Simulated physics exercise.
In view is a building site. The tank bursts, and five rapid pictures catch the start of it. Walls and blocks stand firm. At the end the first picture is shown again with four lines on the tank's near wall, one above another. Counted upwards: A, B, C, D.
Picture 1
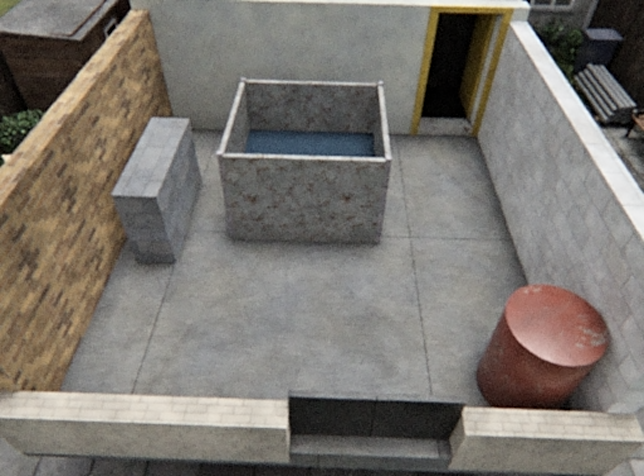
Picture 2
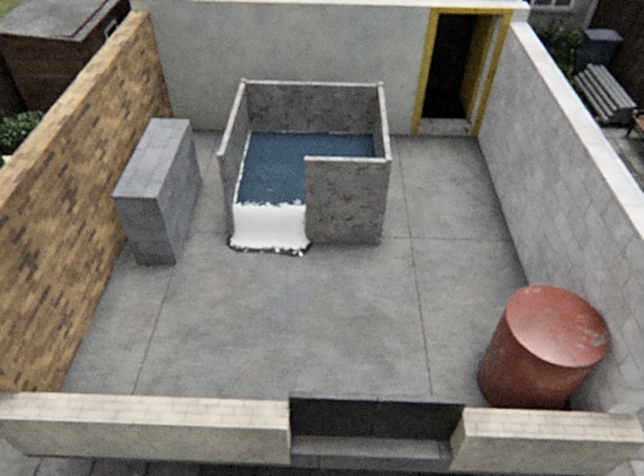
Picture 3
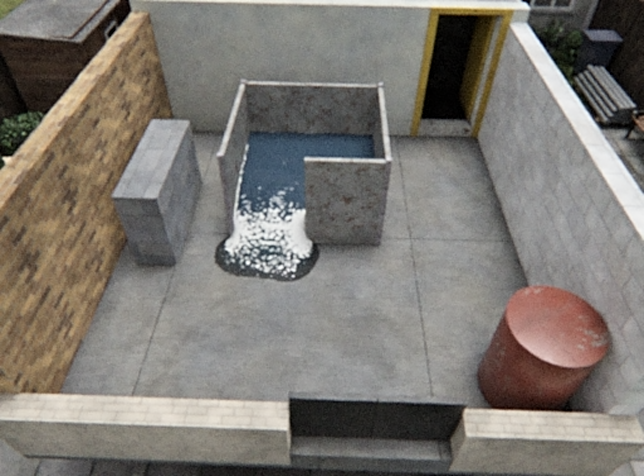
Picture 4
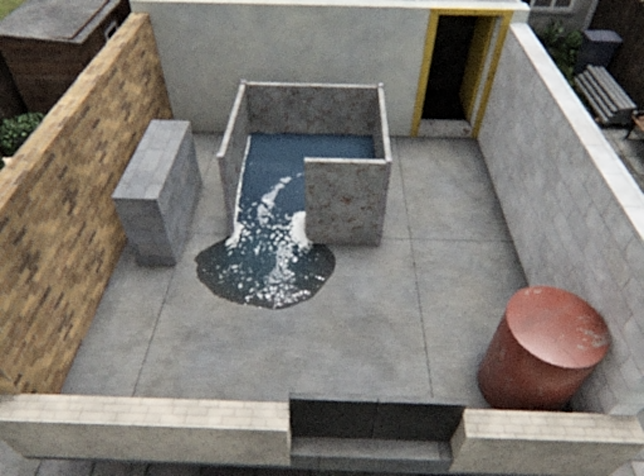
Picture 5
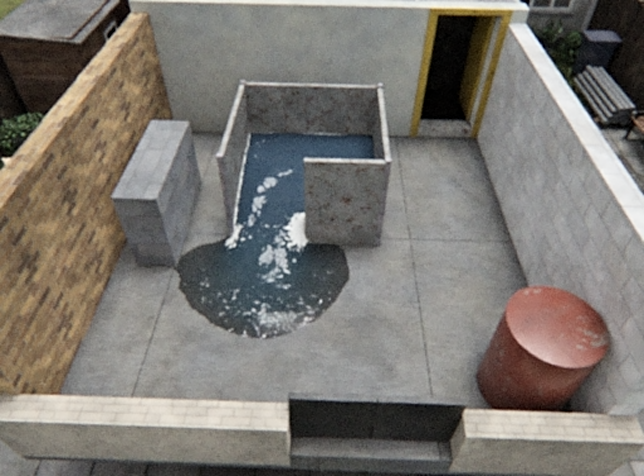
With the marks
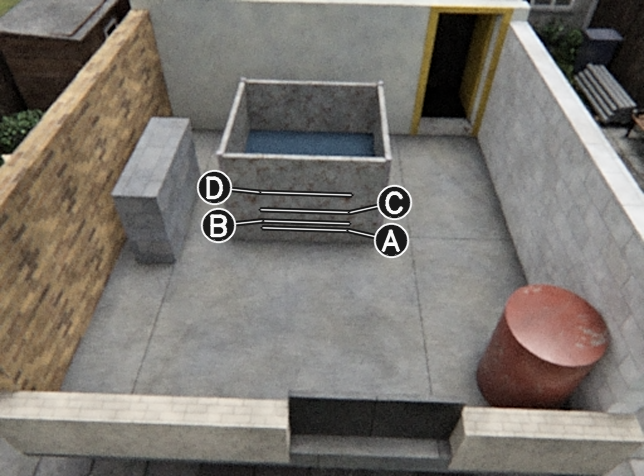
Water pours through an opening in the tank's front wall and spreads across the grey ground.
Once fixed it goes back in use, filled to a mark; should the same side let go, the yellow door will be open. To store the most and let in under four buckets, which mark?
Mark D.
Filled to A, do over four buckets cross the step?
No.
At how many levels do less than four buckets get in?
All four.
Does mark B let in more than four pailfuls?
No, not at all.
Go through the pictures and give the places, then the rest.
Water in the tank at rest, its middle at (309, 165); foot of the yellow doorway at (444, 135); shut gate at (375, 401).
Water covers 1 % of the ground and shows as far out as (232, 243).
Water covers 3 % of the ground and shows as far out as (294, 274).
Water covers 7 % of the ground and shows as far out as (281, 301).
Water covers 11 % of the ground and shows as far out as (267, 332).
On the marked copy, A at (305, 229); B at (305, 222); C at (305, 211); D at (305, 193); from the bottom up A, B, C, D.
If A is chosen, nothing gets over.
If B is chosen, nothing gets over.
If C is chosen, nothing gets over.
If D is chosen, a splash gets over, under a bucket.
